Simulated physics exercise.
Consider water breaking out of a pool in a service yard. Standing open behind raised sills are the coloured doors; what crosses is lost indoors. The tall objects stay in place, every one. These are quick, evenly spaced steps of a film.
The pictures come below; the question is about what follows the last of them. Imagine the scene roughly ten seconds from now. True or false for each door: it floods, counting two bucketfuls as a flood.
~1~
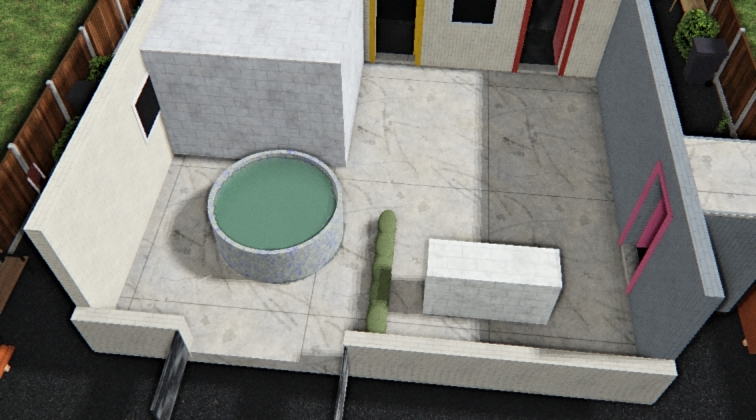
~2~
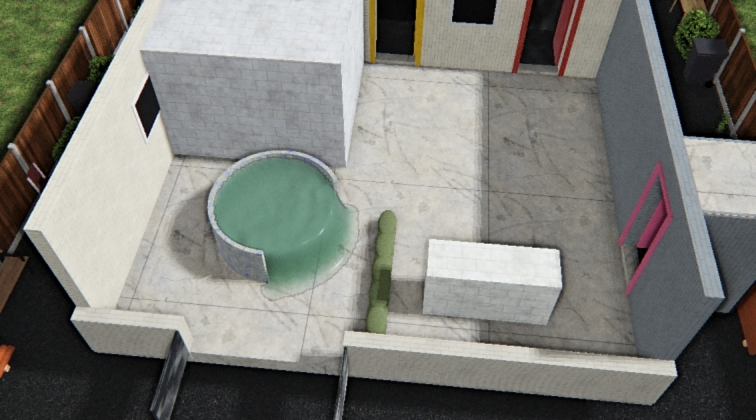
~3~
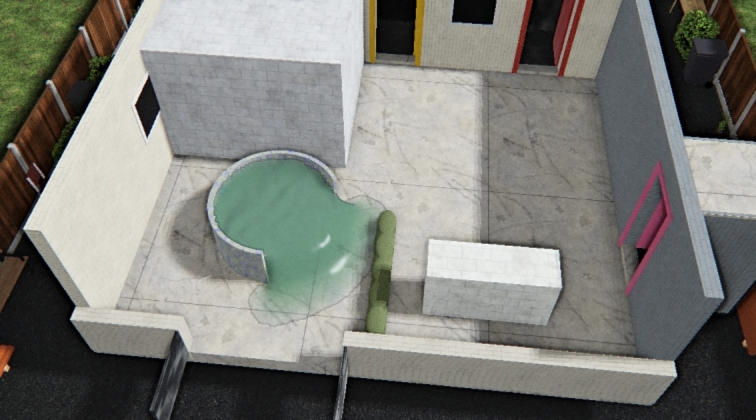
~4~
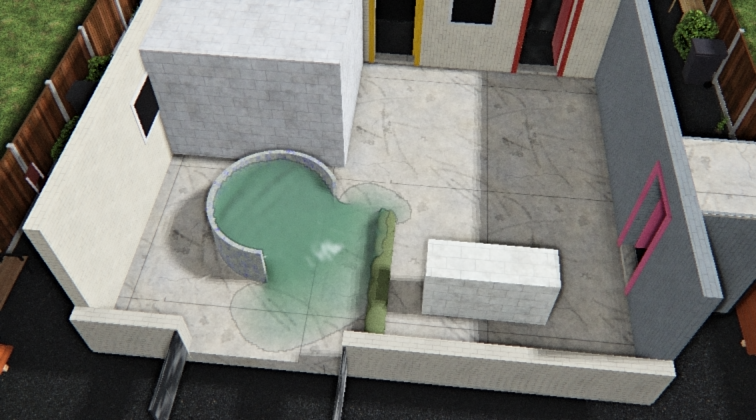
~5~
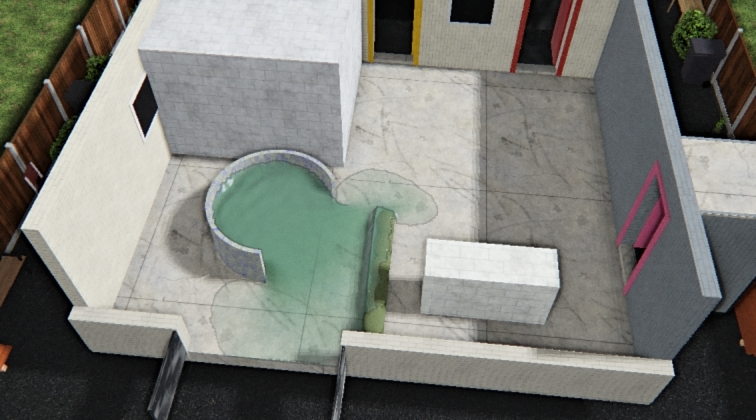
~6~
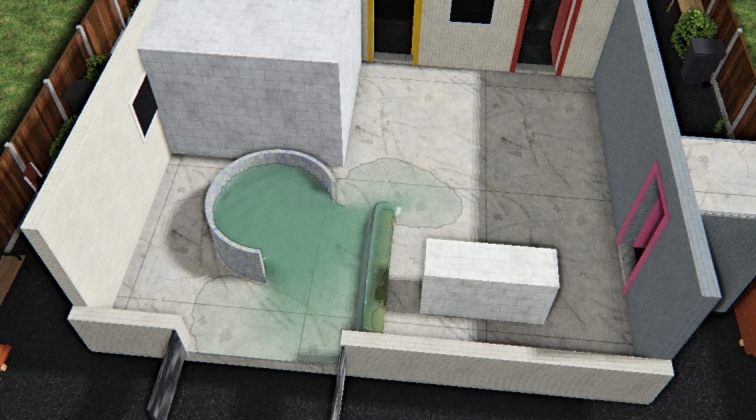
Yellow door - false; pink door - false; red door - false.
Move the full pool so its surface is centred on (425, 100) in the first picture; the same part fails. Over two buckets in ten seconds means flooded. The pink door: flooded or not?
The pink door exceeds the limit.
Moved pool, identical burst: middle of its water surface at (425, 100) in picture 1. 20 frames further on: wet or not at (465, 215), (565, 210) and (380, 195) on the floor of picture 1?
First one gets inundated, next one gets inundated, last one stays unwetted.
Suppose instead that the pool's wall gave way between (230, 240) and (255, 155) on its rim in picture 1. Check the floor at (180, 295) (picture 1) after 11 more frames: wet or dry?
There: Awash.
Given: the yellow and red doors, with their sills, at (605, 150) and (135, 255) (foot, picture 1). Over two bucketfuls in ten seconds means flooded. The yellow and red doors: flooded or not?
In that case the yellow door stays inside the limit and the red door stays inside the limit.
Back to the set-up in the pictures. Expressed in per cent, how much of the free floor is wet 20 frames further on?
I'd estimate some 65 per cent.
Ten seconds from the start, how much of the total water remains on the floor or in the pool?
I make it around 48 per cent.
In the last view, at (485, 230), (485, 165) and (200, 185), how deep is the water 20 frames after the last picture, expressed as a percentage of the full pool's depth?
Depths of roughly 0, 2 and 0 per cent.
A moment on, water covers 30 % of the floor; the yellow door not reached, the pink door not reached, the red door not reached.
Next, water covers 55 % of the floor; the yellow door not reached, the pink door not reached, the red door not reached.
Then, water covers 65 % of the floor; the yellow door wet at the sill, nothing in, the pink door wet at the sill, nothing in, the red door wet at the sill, nothing in.
Later, water covers 70 % of the floor; the yellow door under two buckets in, the pink door wet at the sill, nothing in, the red door wet at the sill, nothing in.
In the end, water covers 80 % of the floor; the yellow door under two buckets in, the pink door wet at the sill, nothing in, the red door under two buckets in.
